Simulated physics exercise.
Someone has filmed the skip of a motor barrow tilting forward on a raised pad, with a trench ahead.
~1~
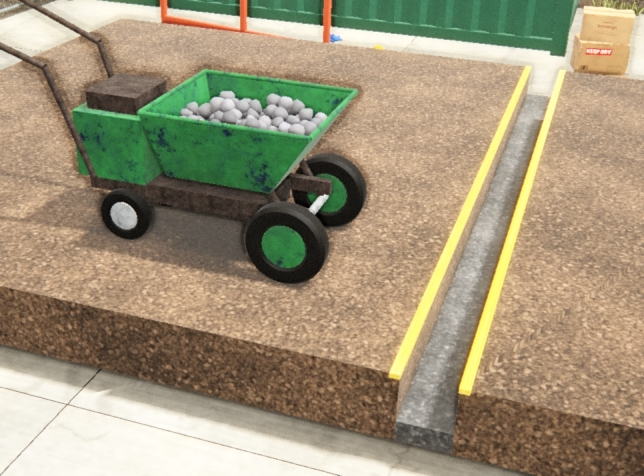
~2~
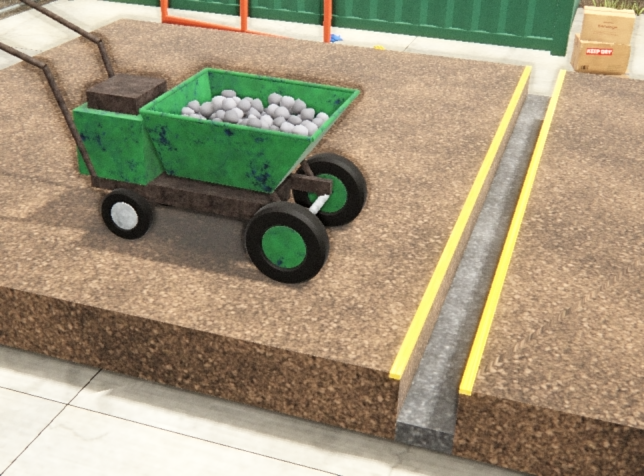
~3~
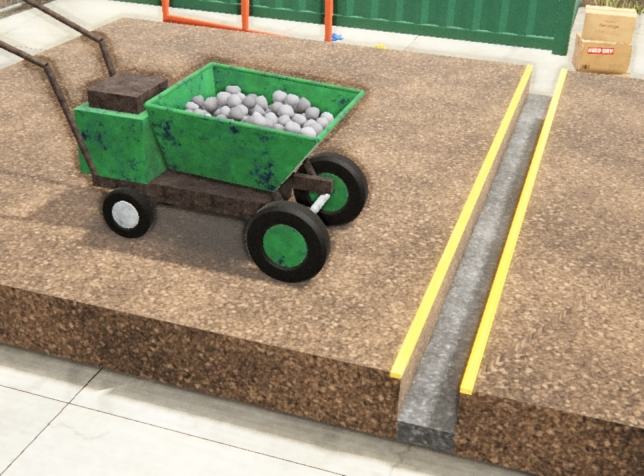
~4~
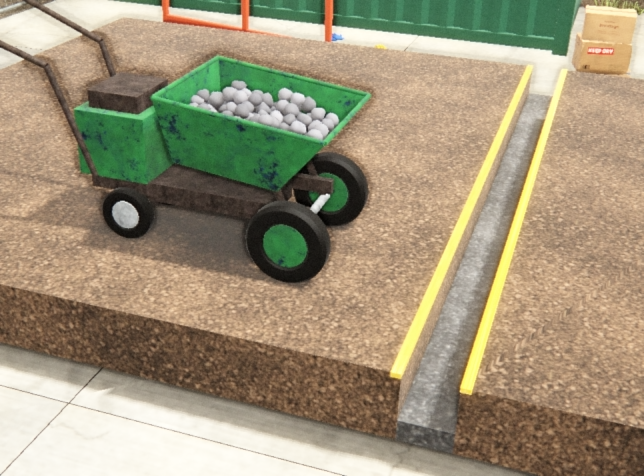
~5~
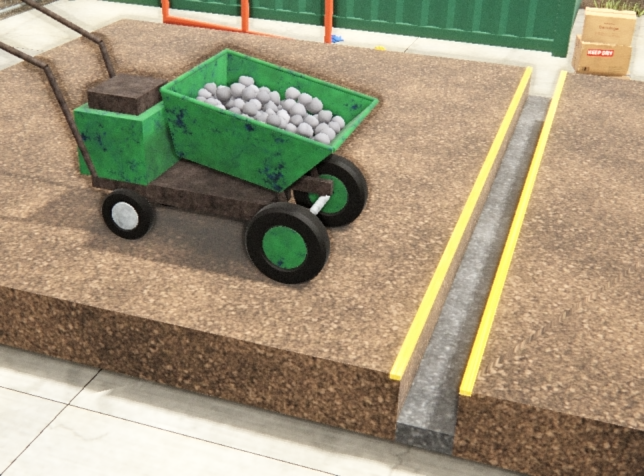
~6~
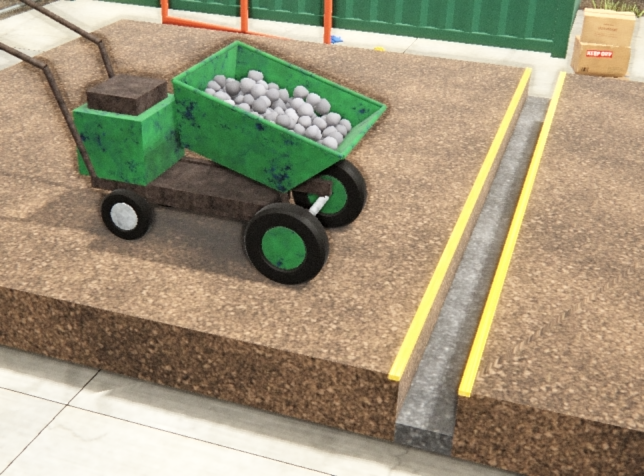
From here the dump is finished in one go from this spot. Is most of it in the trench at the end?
The trench ends with the larger part of it.
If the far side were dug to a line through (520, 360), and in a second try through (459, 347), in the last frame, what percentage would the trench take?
Near 100 % and 60 %.
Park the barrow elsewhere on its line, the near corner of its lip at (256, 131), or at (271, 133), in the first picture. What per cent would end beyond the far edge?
In turn 0 and 0 in a hundred.
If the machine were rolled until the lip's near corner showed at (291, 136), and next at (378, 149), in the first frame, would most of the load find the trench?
One: More than half. Two: Under half.
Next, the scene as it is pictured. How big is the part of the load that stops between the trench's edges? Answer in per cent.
Close to 85 per cent.
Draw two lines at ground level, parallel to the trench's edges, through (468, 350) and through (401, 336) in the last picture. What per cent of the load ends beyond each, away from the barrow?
Roughly 10 per cent, and 100 per cent.
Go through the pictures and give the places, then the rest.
Lip of the skip at (310, 139), level; top of the load at (235, 116), round cobbles; first edge of the trench at (411, 335); far edge at (477, 349), the trench under half as wide as the skip, and about as deep as wide, in the first frame.
Lip of the skip at (312, 140), level; top of the load at (237, 115), in the second frame.
Lip of the skip at (317, 141), tipped barely; top of the load at (242, 112), in the third frame.
Lip of the skip at (324, 144), tipped a little; top of the load at (232, 109), in the fourth frame.
Lip of the skip at (333, 150), tipped a little; top of the load at (233, 108), in the fifth frame.
Lip of the skip at (342, 157), tipped clearly; top of the load at (241, 103); first edge of the trench at (411, 337); far edge at (477, 351), in the sixth frame.
Soon, skip tipped steeply; all in the skip.
A while on, skip tipped right over; nearly all in the skip; a stray few short of the trench; a stray few in or heaped over the trench; a small part falling.
Towards the end, skip tipped right over; about a quarter in the skip; a small part short of the trench; about two thirds in or heaped over the trench; a small part beyond it.
Finally, skip tipped right over; a small part short of the trench; most in or heaped over the trench; a small part beyond it.
